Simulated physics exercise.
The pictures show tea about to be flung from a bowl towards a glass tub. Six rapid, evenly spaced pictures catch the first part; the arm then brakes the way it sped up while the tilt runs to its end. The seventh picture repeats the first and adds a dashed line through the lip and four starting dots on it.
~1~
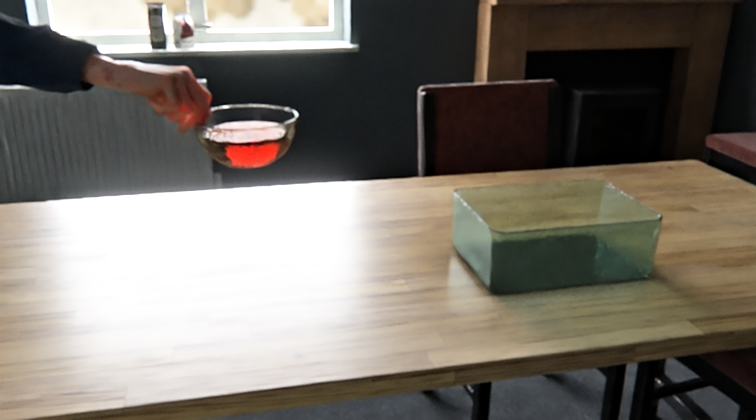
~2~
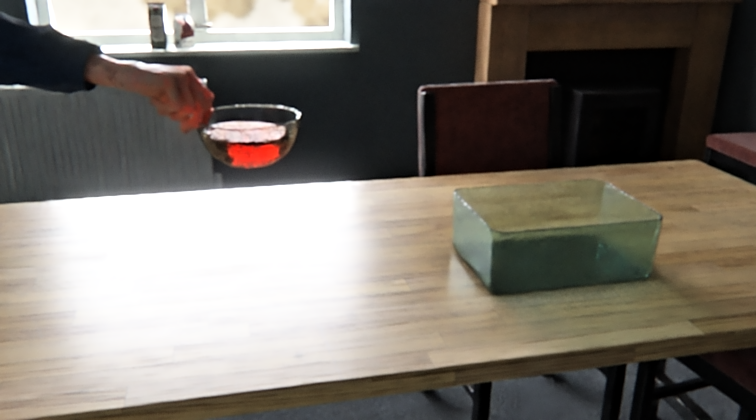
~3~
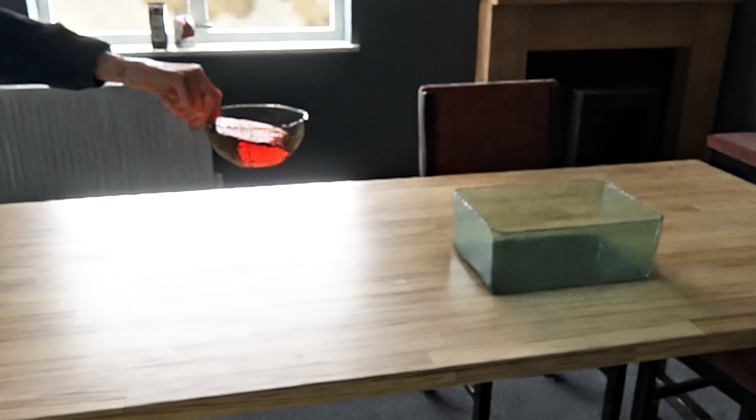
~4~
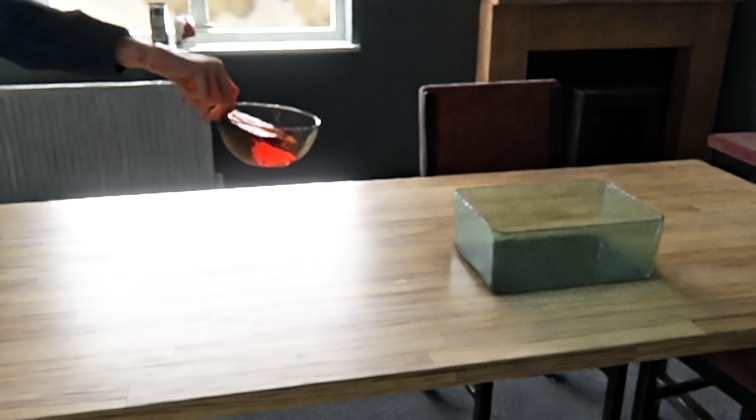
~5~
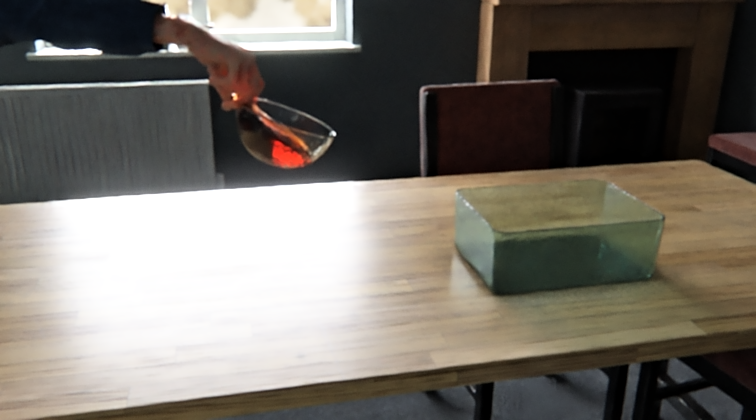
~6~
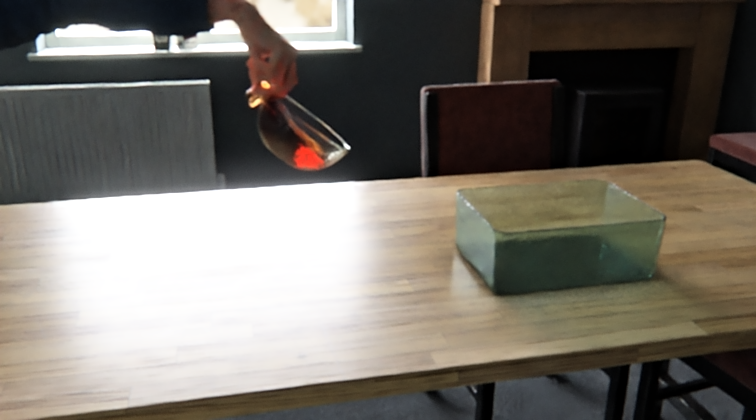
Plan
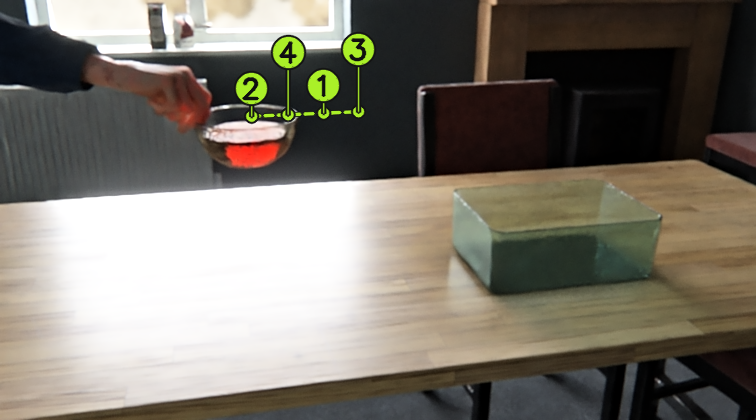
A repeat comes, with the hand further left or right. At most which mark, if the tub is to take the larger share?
Dot 3.
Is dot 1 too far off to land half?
Yes, that goes wrong.
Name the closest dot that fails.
It is 1.
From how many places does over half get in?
One of them.
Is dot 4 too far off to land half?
Yes.
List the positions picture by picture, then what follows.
Upright, lip at (295, 114); tub from (487, 293) to (648, 276); nothing has left yet, in the first frame.
Upright, lip at (298, 114); nothing has left yet, in the second frame.
Upright, lip at (305, 115); nothing has left yet, in the third frame.
Tipped about 9°, lip at (318, 120); nothing has left yet, in the fourth frame.
Tipped about 21°, lip at (333, 131); tea is over the rim, down to (246, 102), in the fifth frame.
Tipped about 38°, lip at (347, 146); tea is over the rim, down to (252, 101), in the sixth frame.
On the marked copy, 1 at (323, 113); 2 at (251, 116); 3 at (358, 111); 4 at (288, 114).
With 1, about 14 % lands in the tub, 81 % falls short and 5 % goes beside or beyond.
With 2, about 0 % lands in the tub, 100 % falls short.
With 3, about 83 % lands in the tub, 6 % falls short and 11 % goes beside or beyond.
With 4, about 0 % lands in the tub, 95 % falls short and 5 % goes beside or beyond.
